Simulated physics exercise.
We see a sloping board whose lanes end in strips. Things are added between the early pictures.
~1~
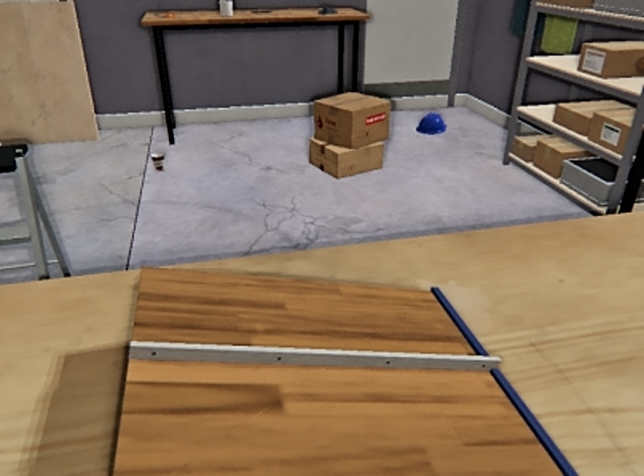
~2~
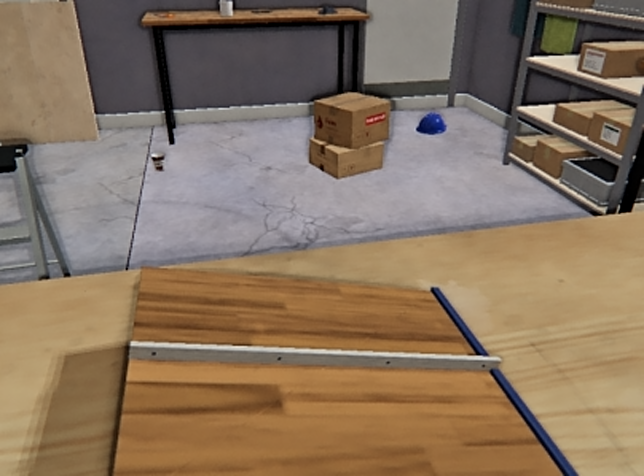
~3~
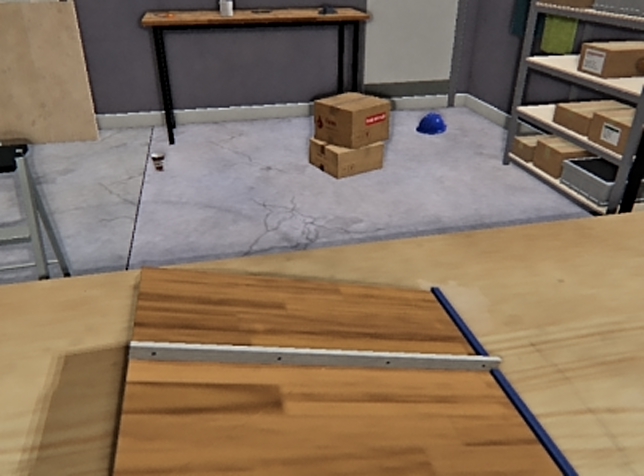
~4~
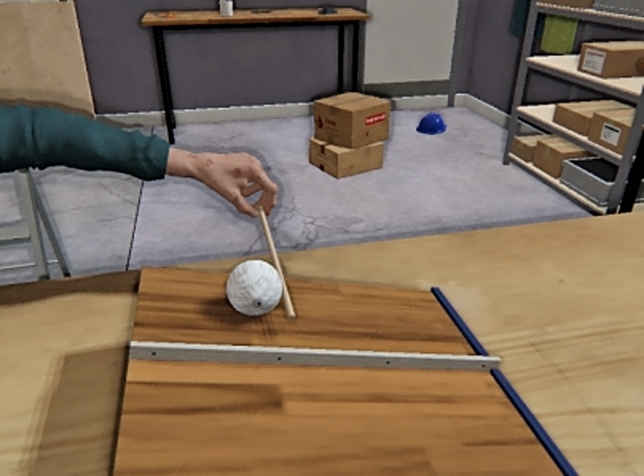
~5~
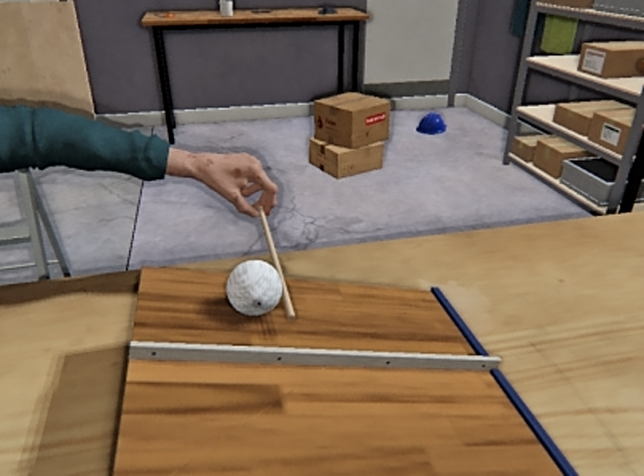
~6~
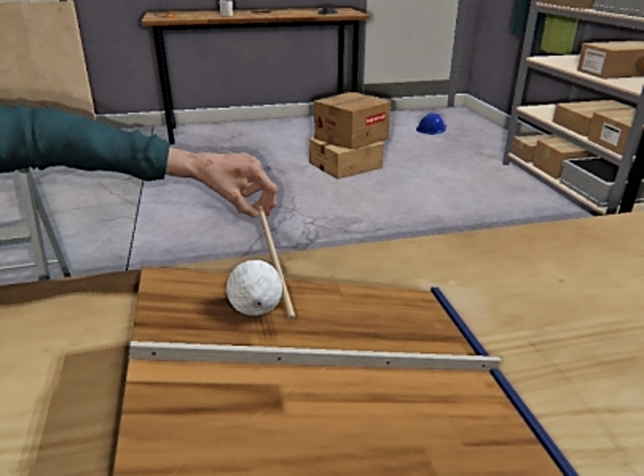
A wooden board lies on a pale workbench, seen from slightly above in a workshop, with a thin metal strip across it and a blue strip along its right side. Beyond are stacked cardboard boxes, a blue helmet, a table and shelves at right. A white ball-like object and a teal-sleeved arm holding a stick against it suddenly appear, then everything stays still, camera included.
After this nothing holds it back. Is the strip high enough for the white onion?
In the end the white onion runs past the strip.
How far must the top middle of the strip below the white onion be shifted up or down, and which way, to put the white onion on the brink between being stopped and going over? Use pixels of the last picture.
A shift of 8 pixels, going up.
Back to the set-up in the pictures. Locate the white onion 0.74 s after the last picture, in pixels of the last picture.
Near (487, 297).
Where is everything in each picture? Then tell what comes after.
In the first picture, board (334, 362).
In the second picture, board (334, 362).
In the third picture, board (334, 362).
In the fourth picture, held back by the stick; white onion (254, 288); board (334, 362).
In the fifth picture, held back by the stick; white onion (254, 288); board (334, 362).
In the sixth picture, held back by the stick; white onion (254, 288); board (334, 362).
Then, 0.74 s later than the last frame, white onion off the board near (487, 296).
When it is over, the white onion goes over the end.
